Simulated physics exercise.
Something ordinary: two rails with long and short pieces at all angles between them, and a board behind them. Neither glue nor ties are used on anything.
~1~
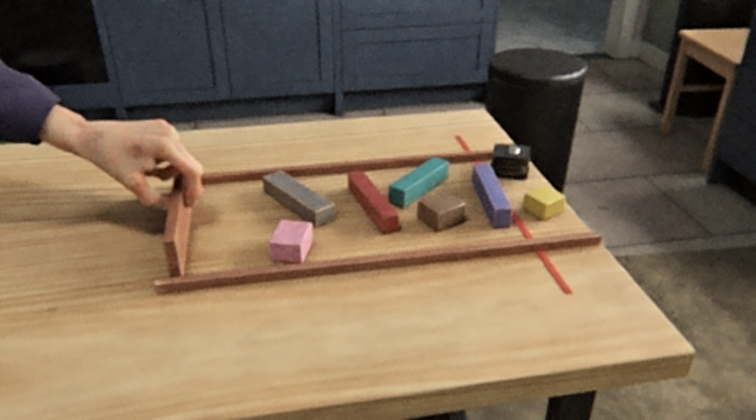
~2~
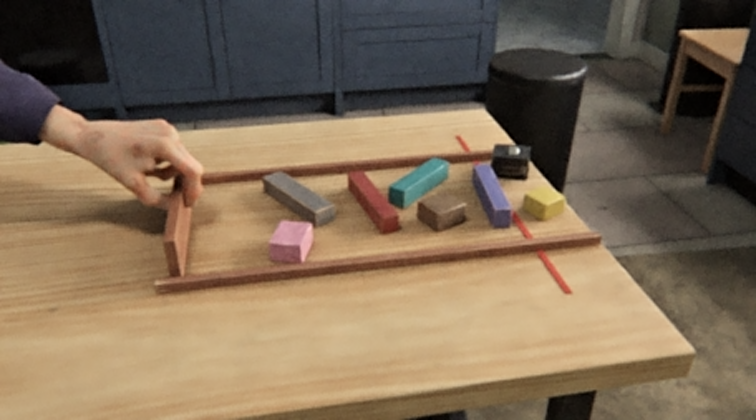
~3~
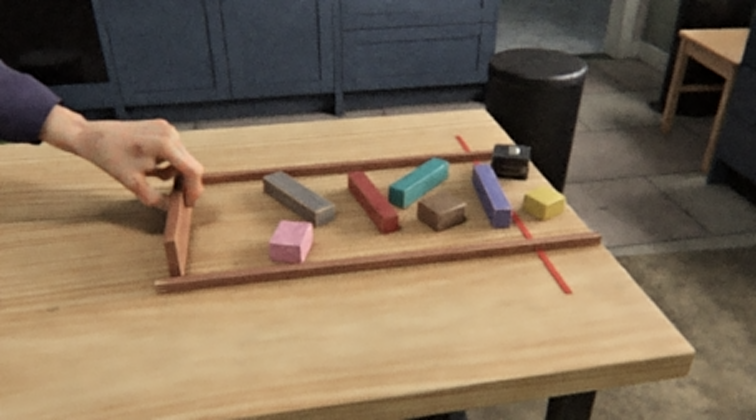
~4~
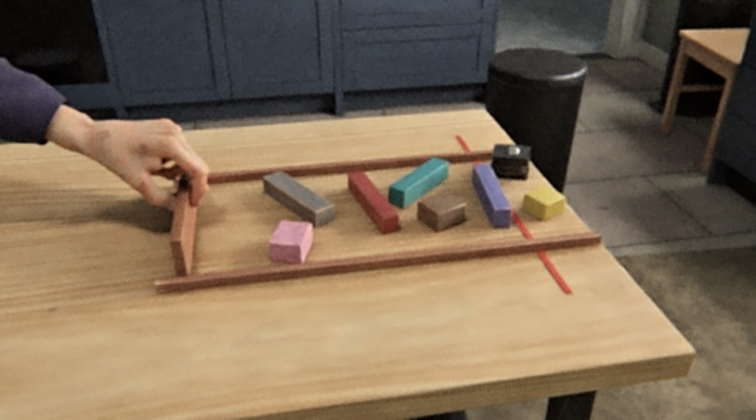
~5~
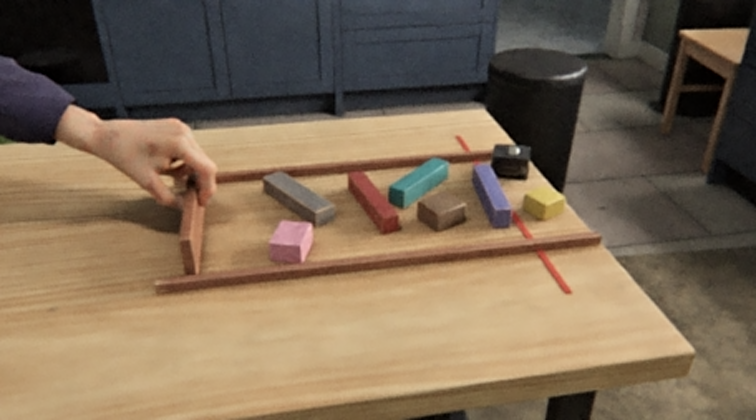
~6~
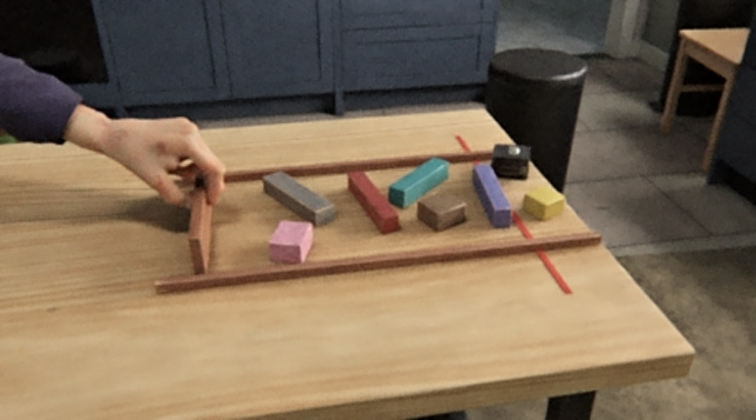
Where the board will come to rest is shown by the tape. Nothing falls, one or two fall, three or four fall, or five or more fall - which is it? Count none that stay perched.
What drops is a group of three or four.
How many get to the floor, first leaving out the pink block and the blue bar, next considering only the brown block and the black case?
In the first try 2, in the other 2.
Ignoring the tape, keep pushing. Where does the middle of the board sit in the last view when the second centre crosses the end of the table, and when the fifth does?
About (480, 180), then about (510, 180).
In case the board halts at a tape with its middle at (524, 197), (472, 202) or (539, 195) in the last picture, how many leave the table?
Tallies in the order given: 5, 1, 6.
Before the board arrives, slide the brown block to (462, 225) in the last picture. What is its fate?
Lab note: It does not drop.
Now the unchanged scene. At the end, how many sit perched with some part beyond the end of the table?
The overhang total is 1.
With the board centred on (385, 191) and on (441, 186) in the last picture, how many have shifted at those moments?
Counts: 5 / 7.
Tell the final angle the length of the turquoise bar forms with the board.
Misalignment: Close to 5°.
Soon after, none off yet; yellow block at rest near (544, 203); black case at rest near (510, 161); blue bar at rest near (491, 195).
In the end, the number that fall off is three or four; gone, brown block, blue bar, black case and yellow block.
